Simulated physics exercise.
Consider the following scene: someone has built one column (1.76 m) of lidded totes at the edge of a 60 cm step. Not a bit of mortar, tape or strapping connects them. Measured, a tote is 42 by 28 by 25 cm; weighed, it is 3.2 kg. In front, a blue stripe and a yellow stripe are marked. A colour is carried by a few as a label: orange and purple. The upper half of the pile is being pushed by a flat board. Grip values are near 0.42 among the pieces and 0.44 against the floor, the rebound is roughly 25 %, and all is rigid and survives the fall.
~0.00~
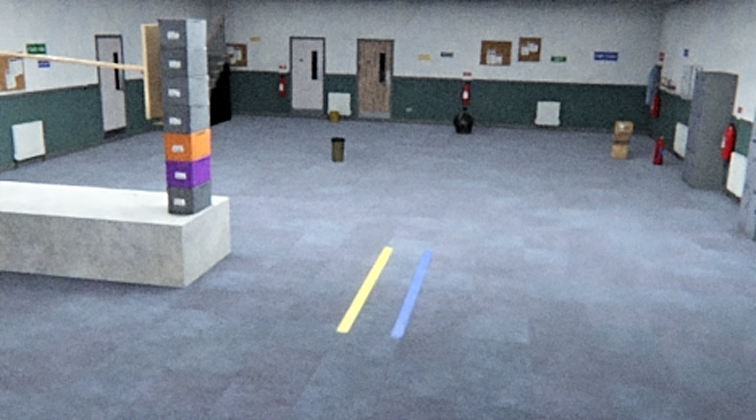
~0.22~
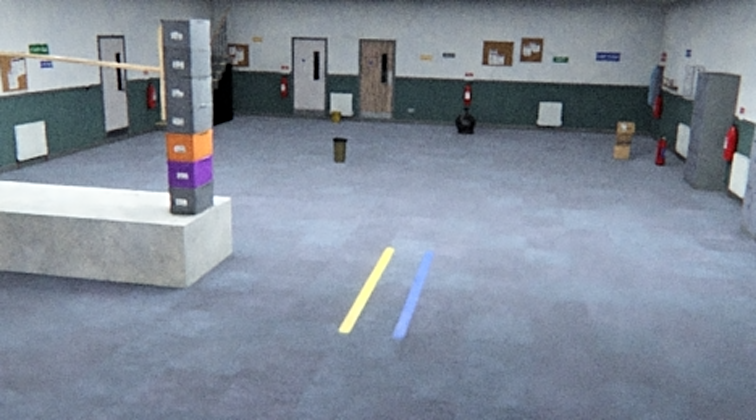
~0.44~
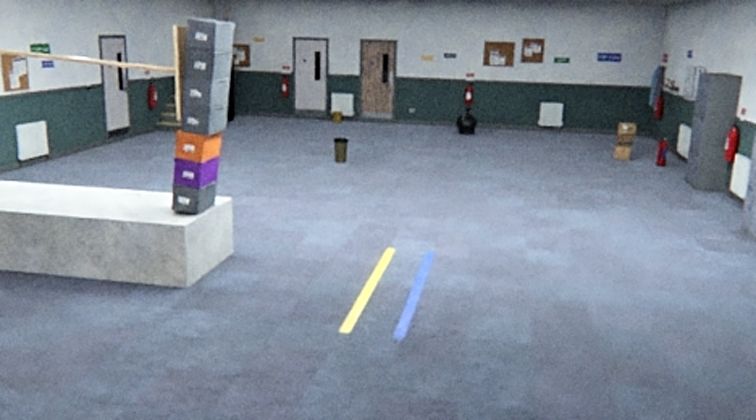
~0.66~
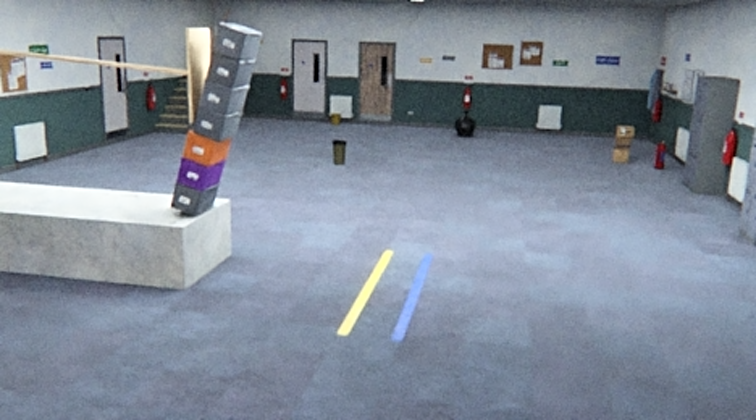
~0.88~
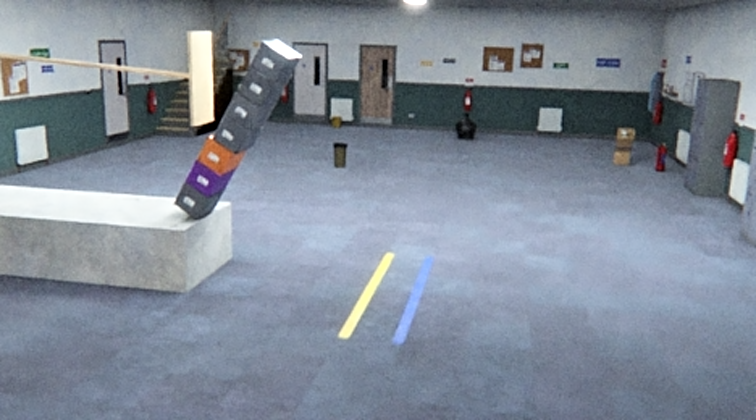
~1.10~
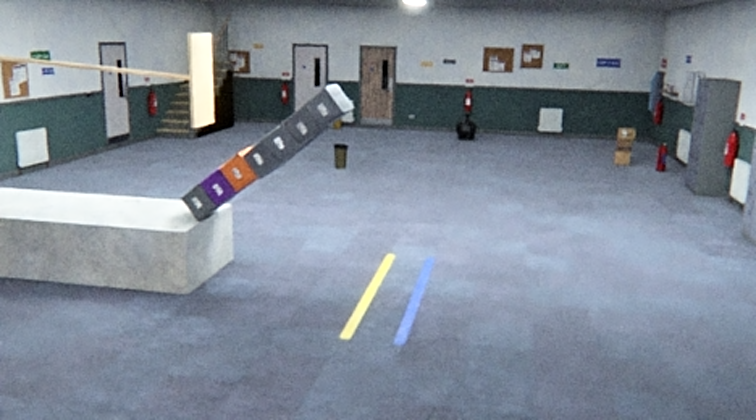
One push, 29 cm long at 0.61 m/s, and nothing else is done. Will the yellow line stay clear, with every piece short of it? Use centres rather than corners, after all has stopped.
The outcome is a piece beyond the line.
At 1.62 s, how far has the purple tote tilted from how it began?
It sits at about 80 degrees.
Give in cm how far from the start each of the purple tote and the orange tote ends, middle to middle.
Purple 110 cm, orange 140 cm.
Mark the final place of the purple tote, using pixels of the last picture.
I'd place it at about (258, 266) in the final view.
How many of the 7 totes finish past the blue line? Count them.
If you count them, it's 1.
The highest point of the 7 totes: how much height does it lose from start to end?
By about 210 cm, start to end.
Around 1.18 s, none of the 7 totes past the yellow line, 7 disturbed; purple tote tipped 63°, 10 cm lower; orange tote tipped 63°, 24 cm lower.
Around 1.34 s, 1 of the 7 totes past the yellow line; purple tote on its side; orange tote on its side.
Around 1.62 s, 2 of the 7 totes past the yellow line; orange tote on its side; purple tote on its side.
Finally (2.3 s), 2 of the 7 totes past the yellow line; purple tote on its side; orange tote on its side. The farthest middle lies 47 cm beyond that line. Seen by the last camera, middles, purple tote near (258, 266), orange tote near (284, 269).
